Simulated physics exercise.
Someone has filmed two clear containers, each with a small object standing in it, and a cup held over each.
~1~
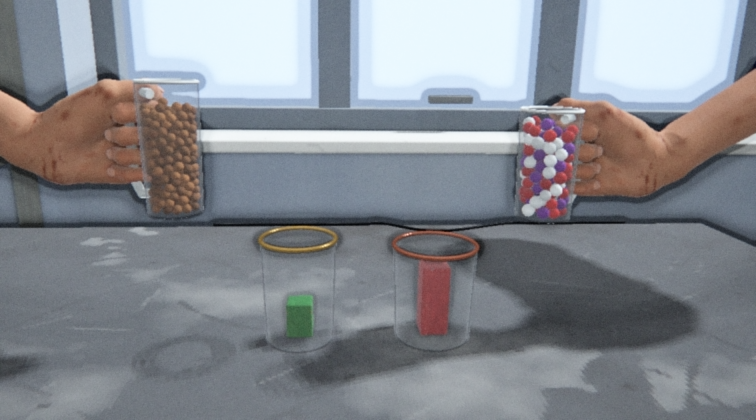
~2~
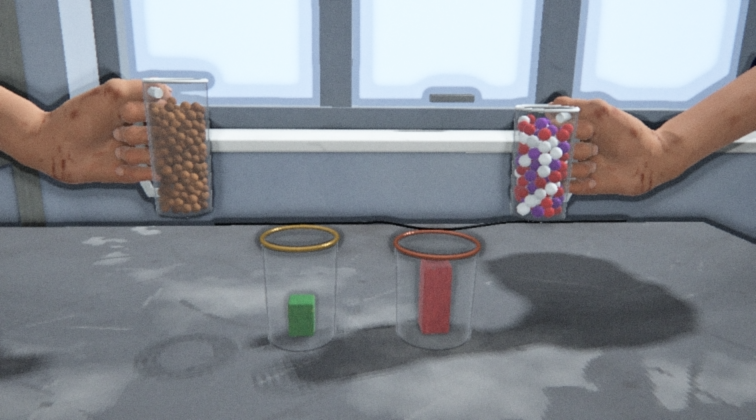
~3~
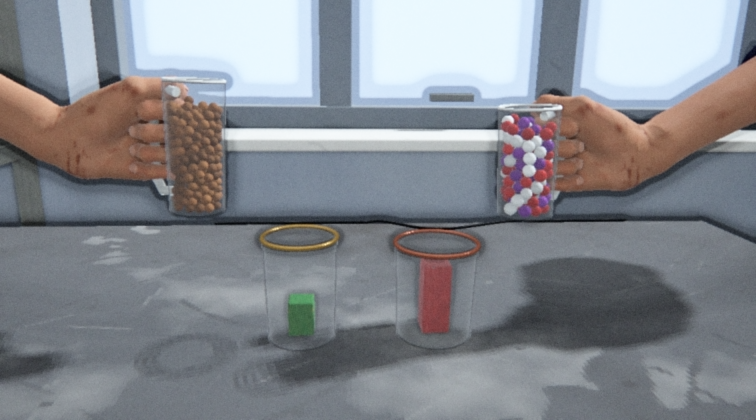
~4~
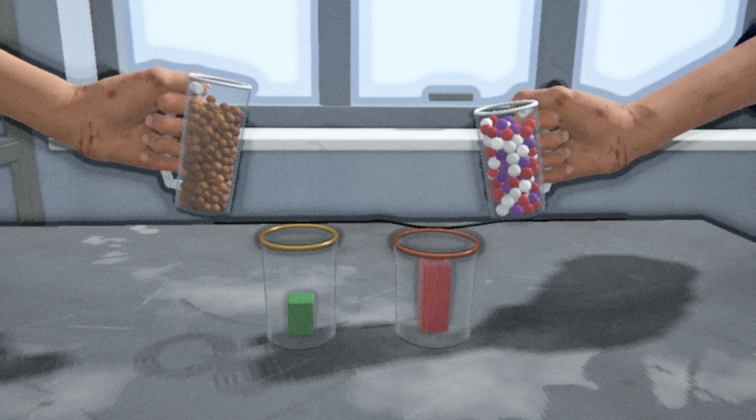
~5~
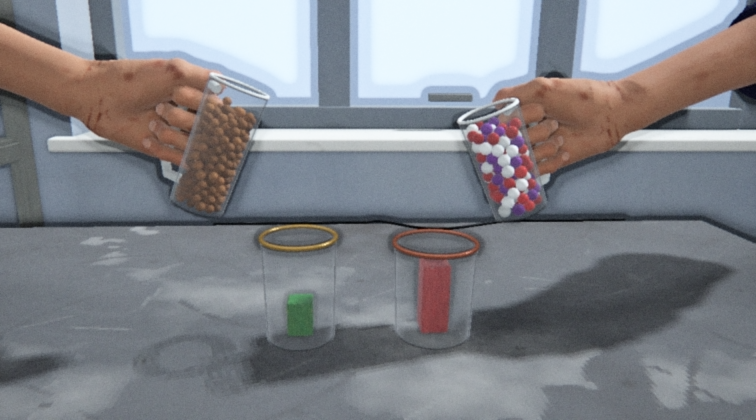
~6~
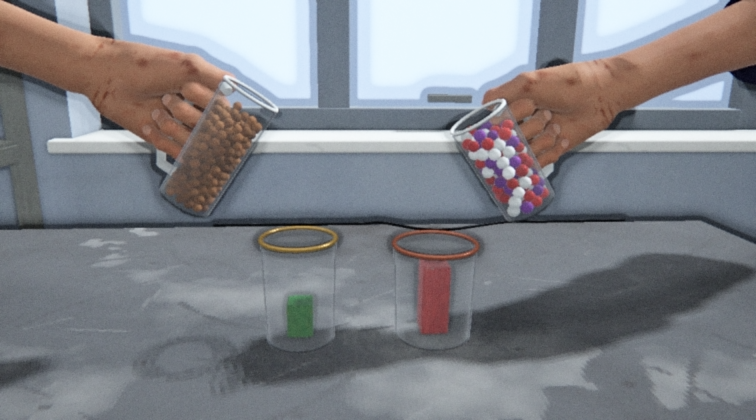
The clip shows two hands holding clear cups, one of brown balls and one of red, white and purple beads, moving inward above two glasses containing a green block and a taller red block, then tilting the cups toward each other.
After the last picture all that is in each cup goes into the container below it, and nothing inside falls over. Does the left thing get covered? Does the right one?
Okay, so the left object is completely covered and the right object is still showing.
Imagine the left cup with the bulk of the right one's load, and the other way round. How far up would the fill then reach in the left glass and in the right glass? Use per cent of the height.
Left: Roughly 60. Right: Roughly 65.
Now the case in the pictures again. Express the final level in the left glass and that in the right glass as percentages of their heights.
Left: 60 %. Right: 65 %.
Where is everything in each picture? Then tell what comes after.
Small block in the left glass (300, 316), reaching about a third of the way up; left cup (171, 148), nearly full of cereal balls; small block in the right glass (433, 297), reaching well over half way up; right cup (547, 164), nearly full of round plastic beads, in the first frame.
Left cup (180, 147), upright; right cup (542, 163), upright, in the second frame.
Left cup (196, 147), tipped 2°; right cup (527, 162), tipped 2°, in the third frame.
Left cup (211, 146), tipped 11°; right cup (512, 161), tipped 11°, in the fourth frame.
Left cup (218, 147), tipped 22°; right cup (505, 162), tipped 22°, in the fifth frame.
Small block in the left glass (301, 316); left cup (217, 149), tipped 34°; small block in the right glass (434, 296); right cup (504, 163), tipped 34°, in the sixth frame.
Then, 0.50 s later than the last frame, left glass empty, all of its cupful still in the cup; right glass empty, all of its cupful still in the cup.
Then, 0.93 s later than the last frame, left glass nearly empty, the larger part of its cupful still in the cup; right glass nearly empty, roughly two thirds of its cupful still in the cup.
Then, 1.31 s later than the last frame, left glass half full, none of its cupful still in the cup; right glass a third full, none of its cupful still in the cup, one piece on the table.
When it is over, left glass two thirds full (surface near (299, 275)), nothing beside it; right glass two thirds full (surface near (434, 274)), two pieces on the table; the left thing is covered; the right thing is still showing.
